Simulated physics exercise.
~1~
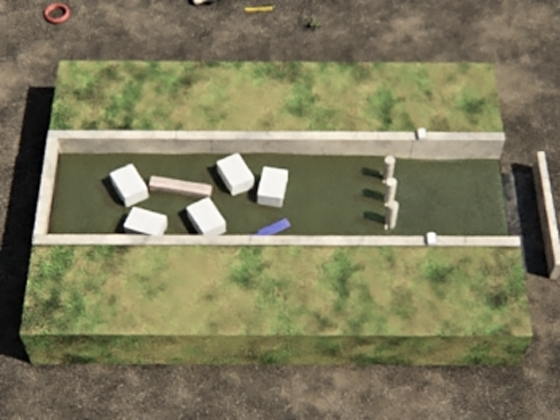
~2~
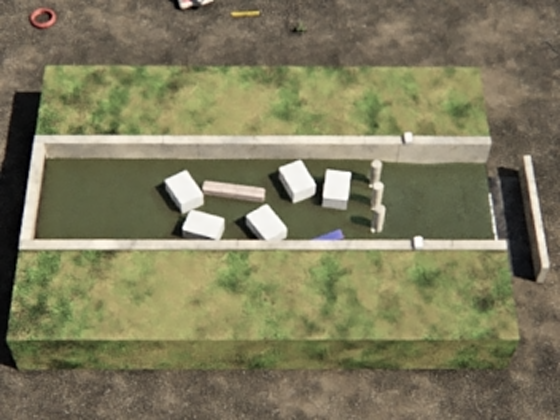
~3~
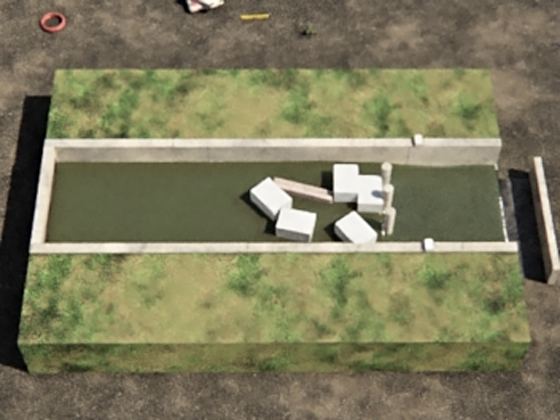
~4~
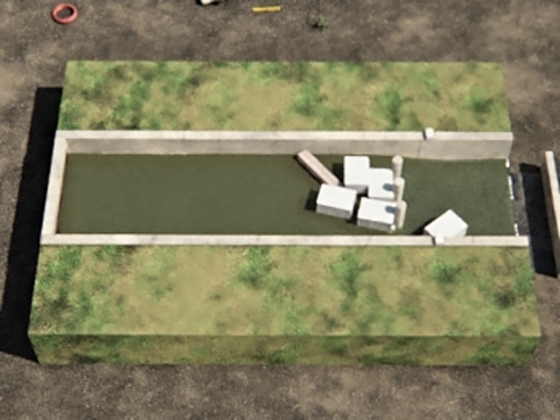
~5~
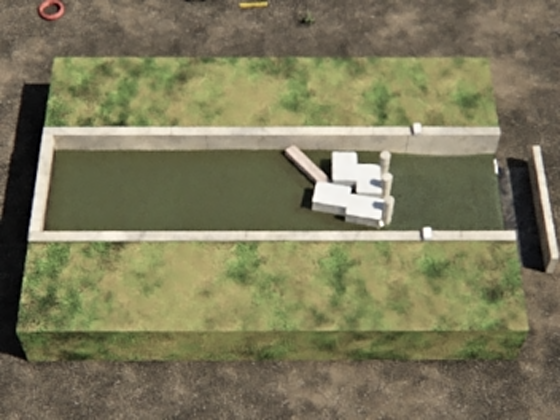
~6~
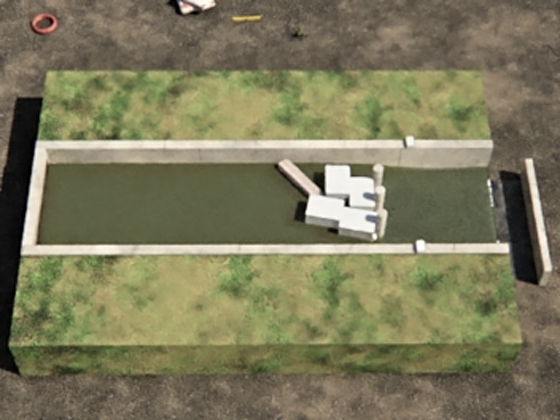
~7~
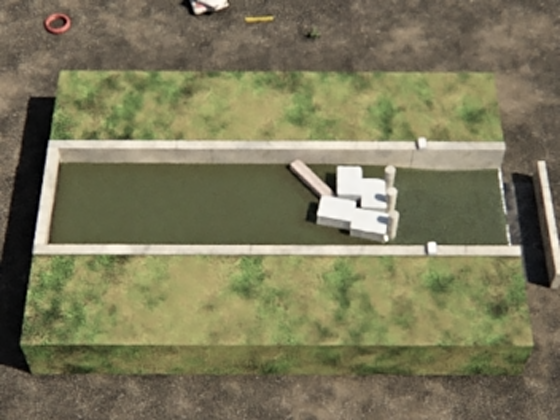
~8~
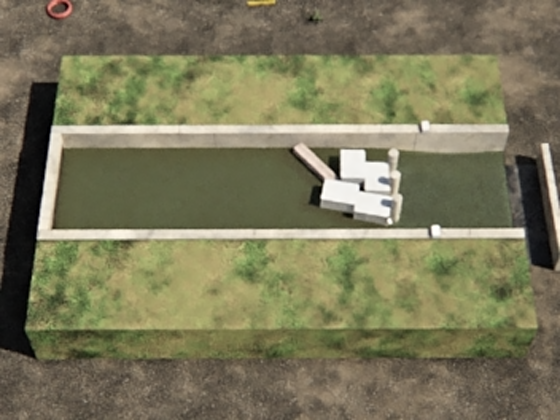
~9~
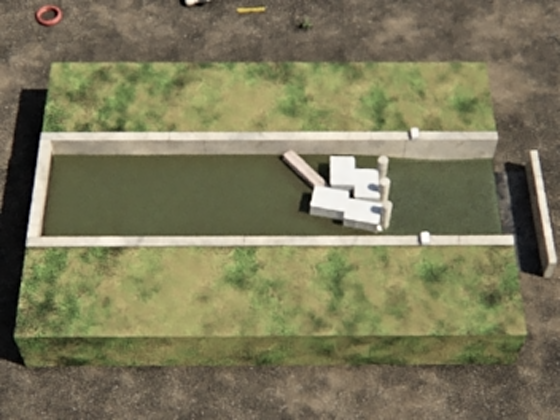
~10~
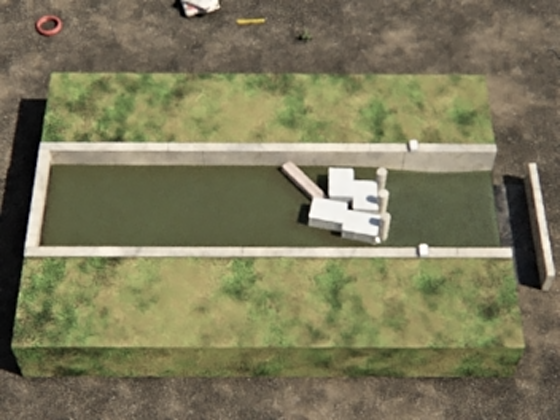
A straight channel of dull green water, walled in pale concrete between grassy banks, is seen from high above through a slightly swaying view. Five white blocks, a pinkish-brown beam and a small blue board float in its left and middle parts, with a row of short pale posts standing farther right. Everything drifts right, and the blue board slips past the posts and disappears from view. Most of the white blocks bunch up against the posts, while one passes below them and leaves on the right. The beam swings to a slant behind the others, and four blocks and the beam stay jammed there.
